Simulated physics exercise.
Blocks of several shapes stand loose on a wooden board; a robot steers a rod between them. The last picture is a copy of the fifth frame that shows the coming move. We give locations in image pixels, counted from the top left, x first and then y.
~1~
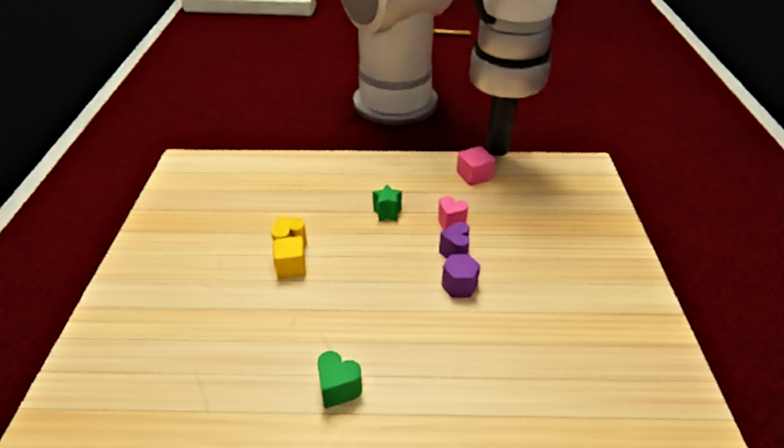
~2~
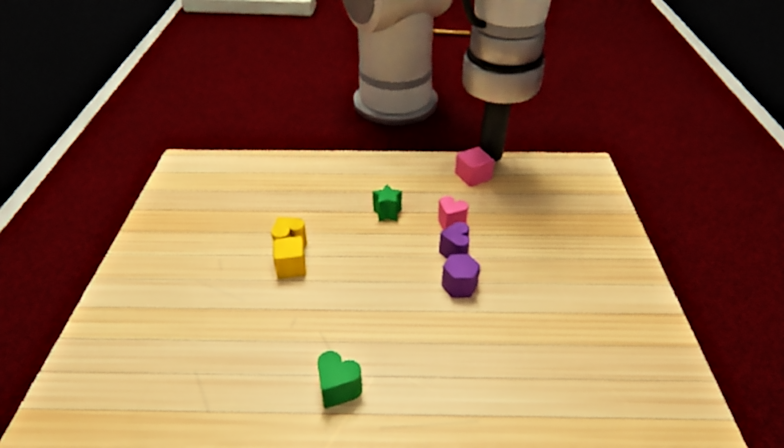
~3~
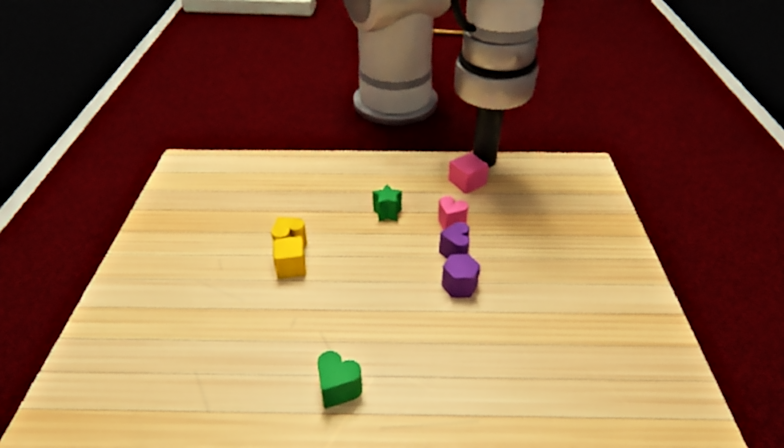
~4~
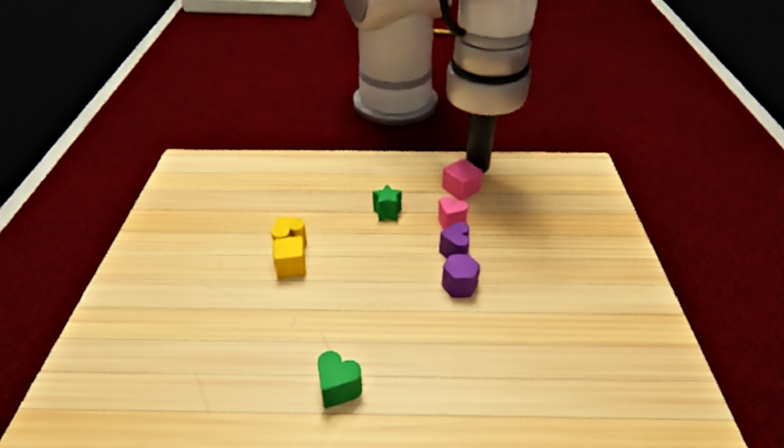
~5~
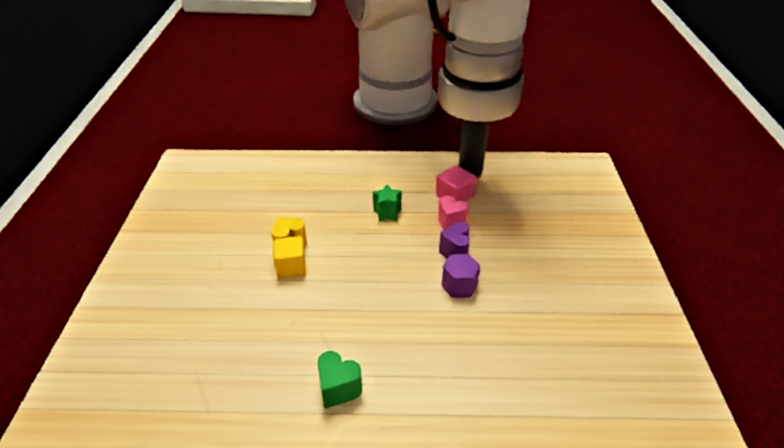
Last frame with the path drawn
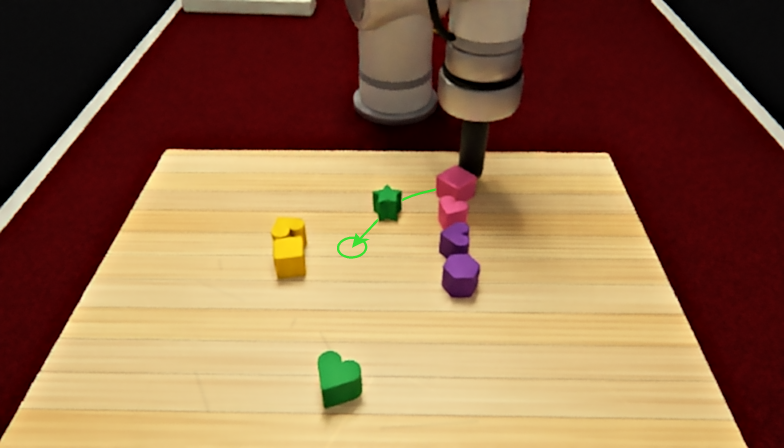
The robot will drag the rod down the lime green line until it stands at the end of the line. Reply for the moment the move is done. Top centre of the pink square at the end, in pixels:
Answer: (436, 190).
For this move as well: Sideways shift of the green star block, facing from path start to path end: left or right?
Facing from start to end, it shifts left.
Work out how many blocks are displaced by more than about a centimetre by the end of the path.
Blocks displaced: 2.
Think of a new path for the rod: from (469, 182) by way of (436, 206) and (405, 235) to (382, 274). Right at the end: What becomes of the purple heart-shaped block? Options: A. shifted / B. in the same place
The one that fits is A, shifted.
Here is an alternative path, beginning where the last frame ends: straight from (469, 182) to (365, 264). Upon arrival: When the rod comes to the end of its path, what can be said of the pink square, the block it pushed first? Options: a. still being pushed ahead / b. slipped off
Option b.
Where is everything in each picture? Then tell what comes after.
In the first picture, rod's lower end (497, 151); yellow heart-shaped block (286, 225); green star block (387, 193); pink heart-shaped block (453, 204); pink square (477, 156).
In the second picture, rod (491, 156); pink square (475, 157).
In the third picture, rod (484, 162); pink square (469, 163).
In the fourth picture, rod (477, 168); pink square (463, 169).
In the fifth picture, rod (470, 174); yellow heart-shaped block (286, 225); green star block (387, 193); pink heart-shaped block (453, 204); pink square (457, 176).
Drawn move, from (469, 182) by way of (422, 193) and (383, 215) to (352, 247).
The first path, step by step. One third of the way, rod (422, 185); pink heart-shaped block (453, 206); pink square (436, 189), turned 65° anticlockwise.
Two thirds of the way, rod (382, 208); green star block (367, 209); pink heart-shaped block (454, 206); pink square (436, 190), turned 70° anticlockwise.
At the end, rod (351, 239); yellow heart-shaped block still; green star block (333, 242); pink heart-shaped block (454, 206); pink square (436, 190), turned 70° anticlockwise.
